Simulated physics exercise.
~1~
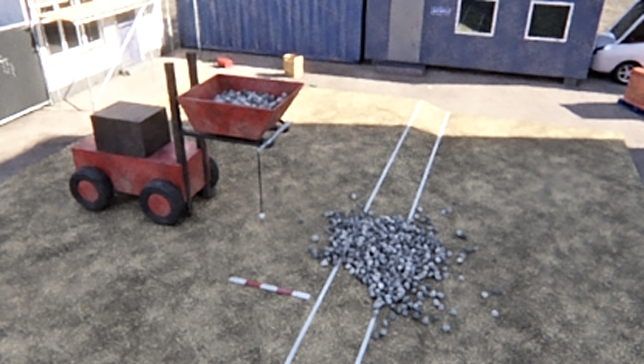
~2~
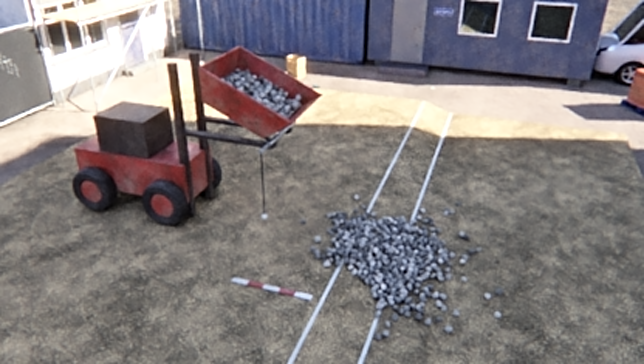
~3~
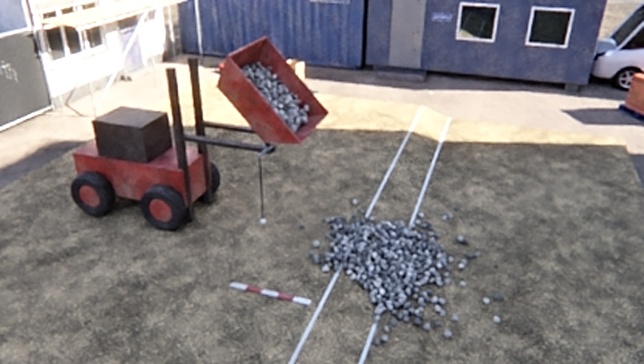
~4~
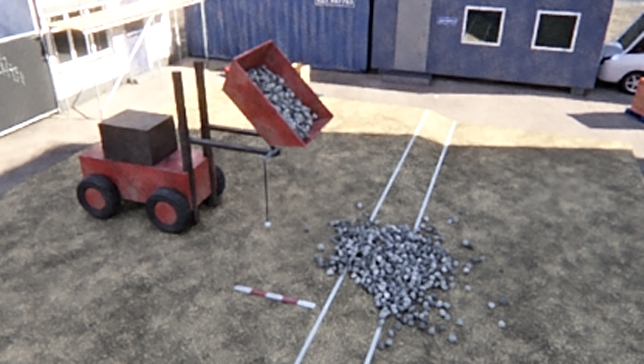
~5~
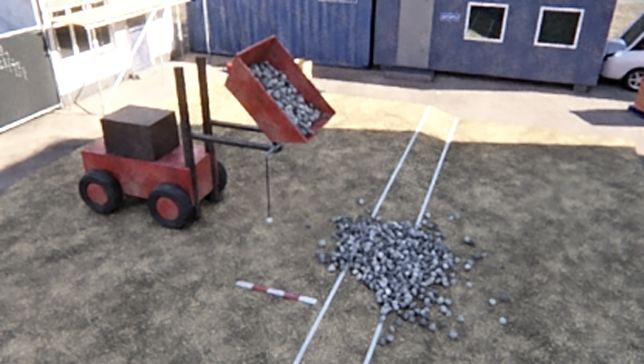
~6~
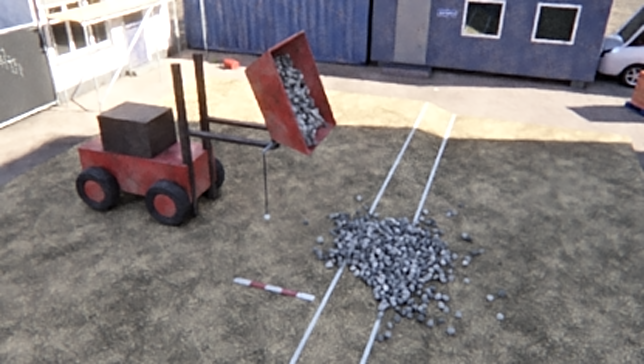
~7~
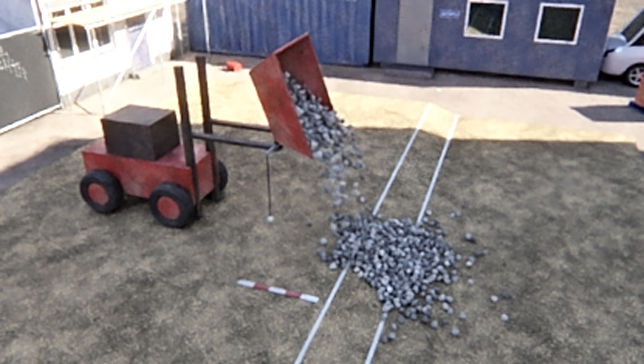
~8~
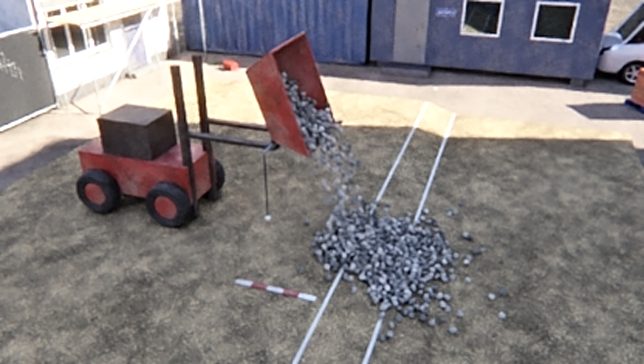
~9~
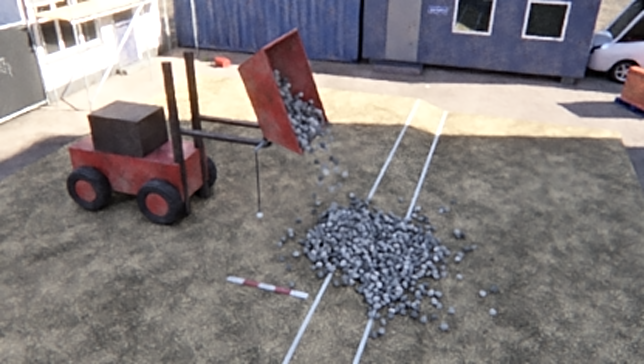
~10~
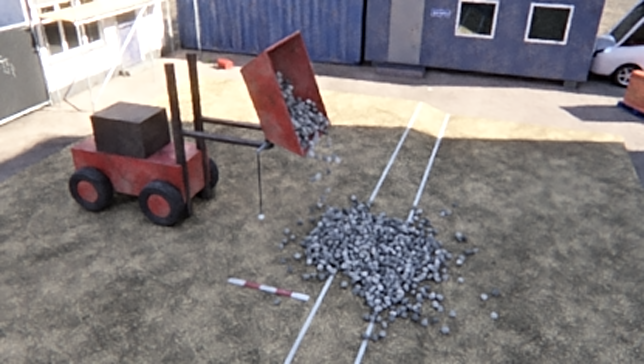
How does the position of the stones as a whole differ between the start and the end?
The stones as a whole lie farther to the right at the end. At first a load sits in the level skip left of the loose heap, and by the end part of it has spilled rightward onto that heap.
In a yard, a red skip tips rightward, pouring stones onto a heap but keeping some.
